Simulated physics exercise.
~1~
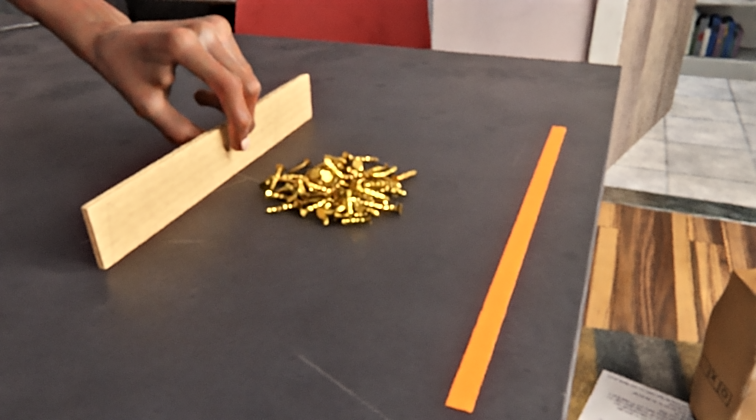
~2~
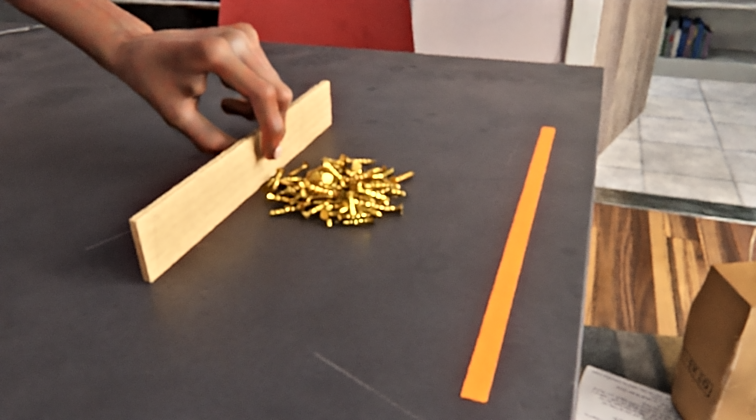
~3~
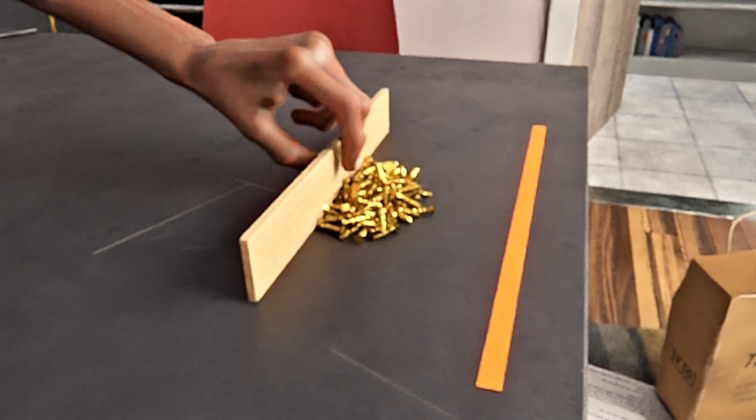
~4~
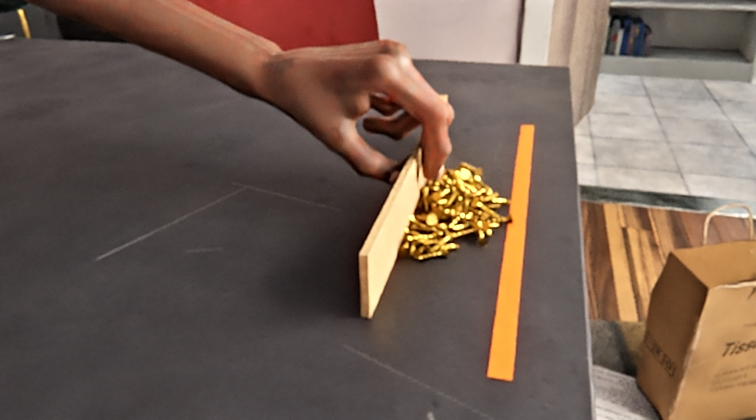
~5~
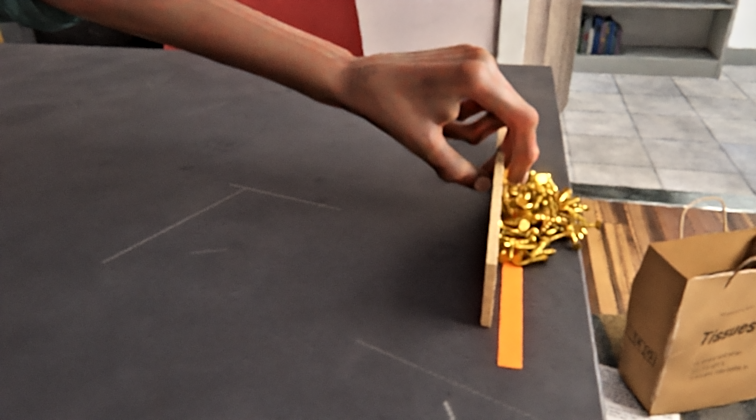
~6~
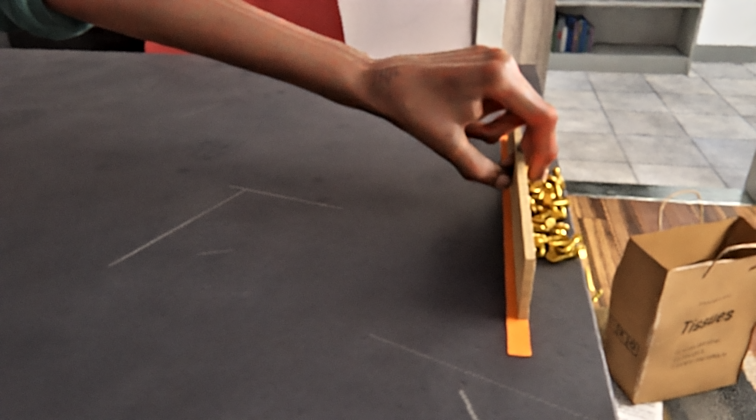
Hand-held wooden strip pushing a pile of golden screws rightward across a dark table to orange tape, roughly half passing the edge.
